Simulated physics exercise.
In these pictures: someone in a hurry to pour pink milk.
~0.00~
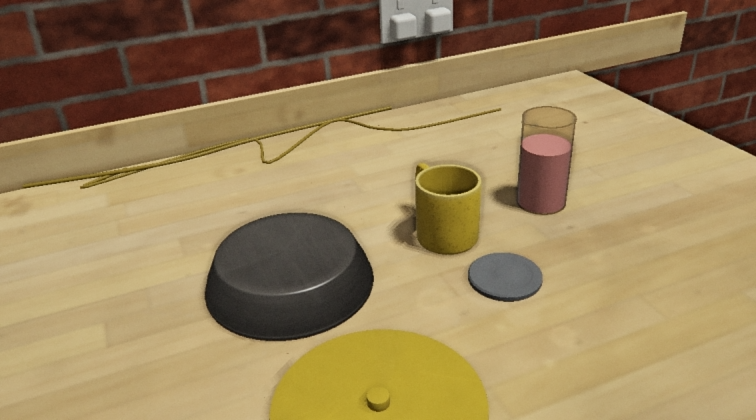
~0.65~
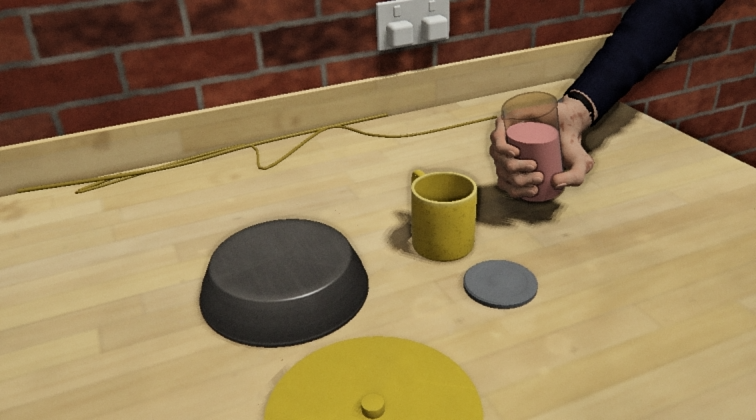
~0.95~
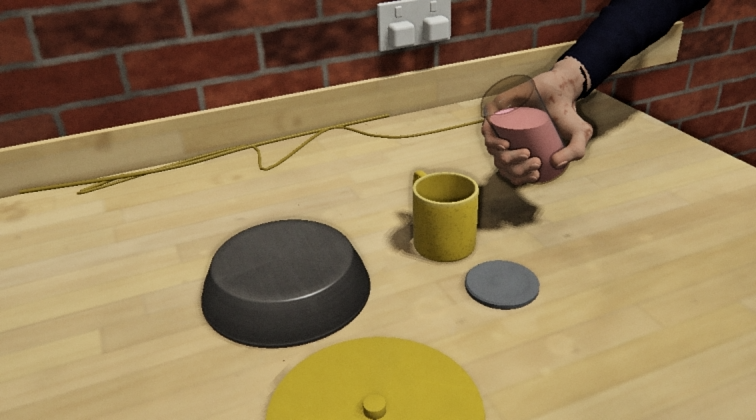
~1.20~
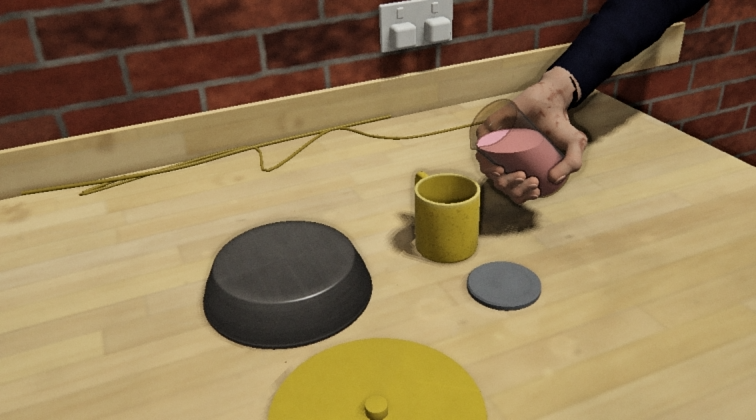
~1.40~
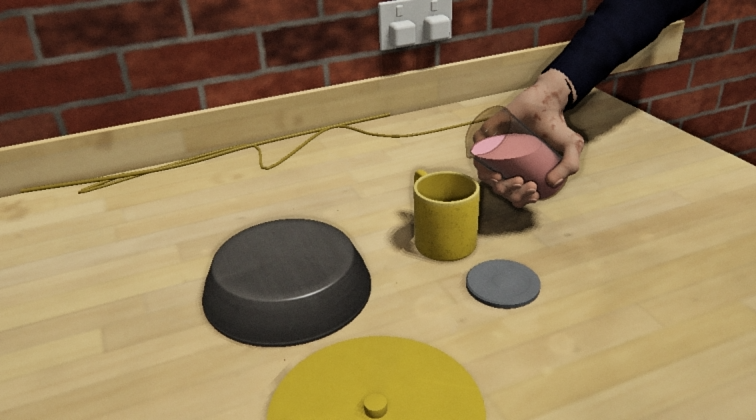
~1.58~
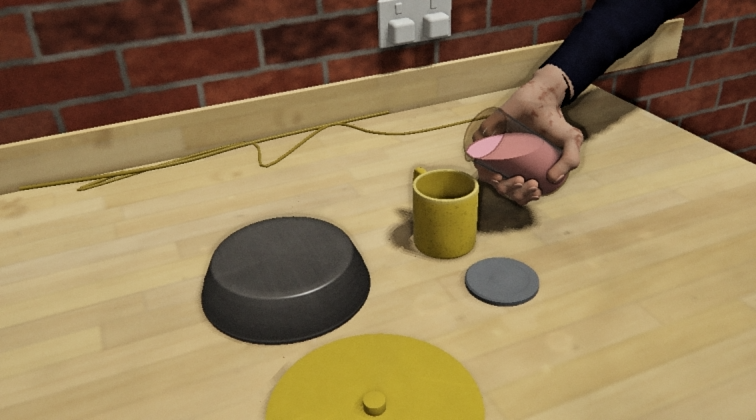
A hand in a dark sleeve reaches in from the upper right over a pale wooden counter against a red brick wall, seen from above at an angle. An upside-down dark dish sits left of an open yellow mug, with a yellow lid in front and a grey disc at right. The hand grips and lifts a clear beaker of pink milk, tilting it leftward, then barely moves.
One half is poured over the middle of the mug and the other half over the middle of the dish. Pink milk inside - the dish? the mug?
Most likely the dish misses out on it, most likely the mug receives it.
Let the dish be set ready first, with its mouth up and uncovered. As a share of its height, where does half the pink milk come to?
Level: Near 15 per cent of height.
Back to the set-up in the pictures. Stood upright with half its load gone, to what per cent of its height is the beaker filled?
Fill height: Near 35 per cent.
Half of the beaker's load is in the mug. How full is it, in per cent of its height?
Level: Roughly 40% of the height.
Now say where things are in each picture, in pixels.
Before the pour; beaker (545, 160) about two thirds full; mug (448, 212) open; dish (288, 270) upside down, in the first picture.
The beaker is on its way; beaker about two thirds full, surface at (533, 133); mug (443, 219) open, in the second picture.
Tilting; beaker (527, 131) tipped 30° with all of its load; dish (285, 277) upside down, in the third picture.
No stream yet; beaker (520, 150) tipped 45° with all of its load; mug (447, 221) open, in the fourth picture.
Still nothing leaves it; beaker (517, 155) tipped 45° with all of its load; dish (286, 276) upside down, in the fifth picture.
On the point of pouring; beaker (517, 154) tipped 50° with all of its load; mug (445, 216) open; dish (285, 273) upside down, in the sixth picture.
After 2.3 s, the pink milk goes into the mug.
After 3.2 s, it runs off the upturned base of the dish.
After 4.6 s, the mug has its share inside; the dish is empty, in a puddle.
